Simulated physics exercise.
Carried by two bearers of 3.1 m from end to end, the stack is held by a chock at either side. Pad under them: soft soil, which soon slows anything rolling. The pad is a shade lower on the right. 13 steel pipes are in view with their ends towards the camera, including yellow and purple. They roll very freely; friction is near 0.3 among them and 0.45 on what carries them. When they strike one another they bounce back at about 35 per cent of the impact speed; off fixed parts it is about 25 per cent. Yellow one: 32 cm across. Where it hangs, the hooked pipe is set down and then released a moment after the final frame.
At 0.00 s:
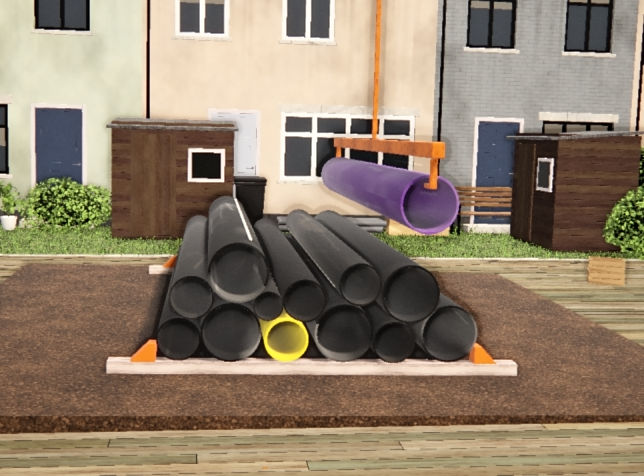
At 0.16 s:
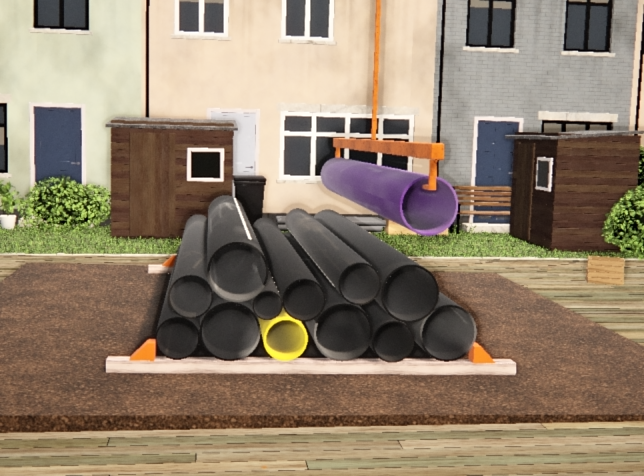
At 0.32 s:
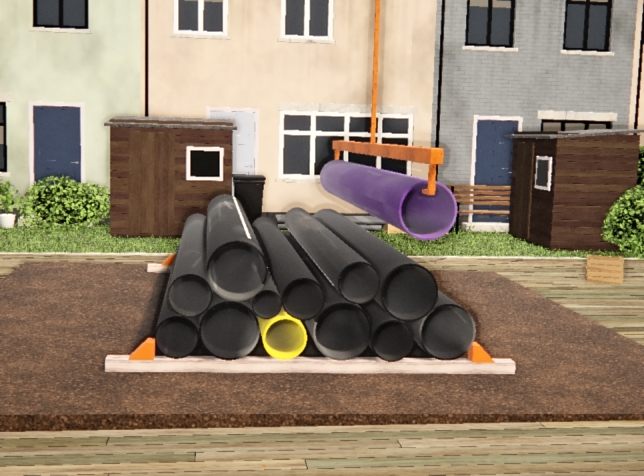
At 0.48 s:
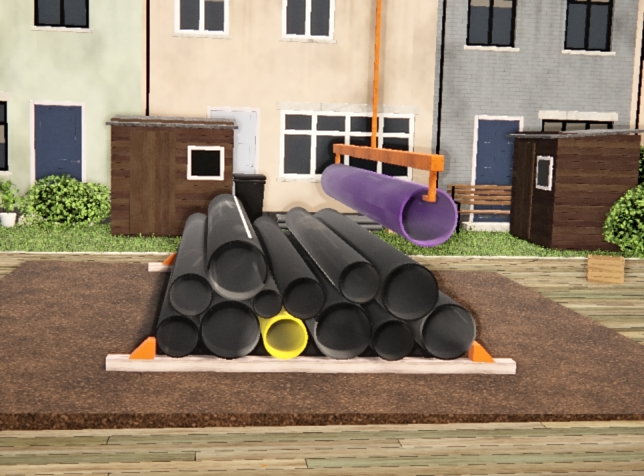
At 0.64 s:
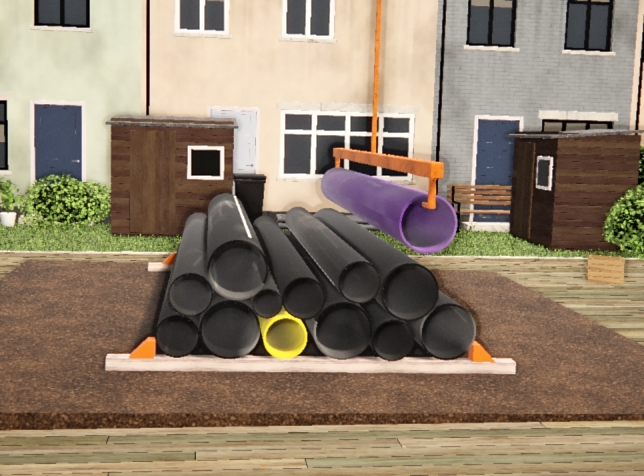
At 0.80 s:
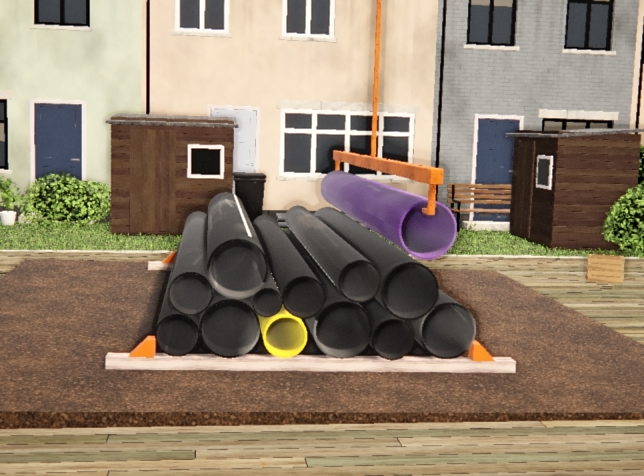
A purple pipe hangs from an orange lifting beam above the right side of a stack of black pipes with a single yellow one in its bottom row. It barely moves at first, then sinks slowly and slightly, still on its hooks, while the stack below stays still.
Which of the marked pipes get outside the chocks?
Once it settles, the yellow one is kept back while the Purple one tumbles away.
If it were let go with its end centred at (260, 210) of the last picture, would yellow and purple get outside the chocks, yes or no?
In that case, for yellow it's false, for purple false.
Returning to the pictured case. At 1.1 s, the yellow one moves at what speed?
0.0 m/s, give or take.
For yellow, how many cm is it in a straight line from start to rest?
Yellow ends up 0 from where it began.
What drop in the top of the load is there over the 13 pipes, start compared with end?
50 cm.
Then, 1.1 s in, yellow is on the bearers, 95 cm inside the left chock; purple is up on others, 35 cm inside the right chock, rolling right; 0 of 13 are outside the chocks.
Then, 1.4 s in, purple is up on others, 15 cm inside the right chock, rolling right; still the same for yellow; 0 of 13 are outside the chocks.
Then, 1.7 s in, purple is beyond the right chock, rolling right; still the same for yellow; 1 of 13 is outside the chocks.
In the end (3.3 s), yellow is on the bearers, 95 cm inside the left chock; purple is beyond the right chock; 1 of 13 is outside the chocks.
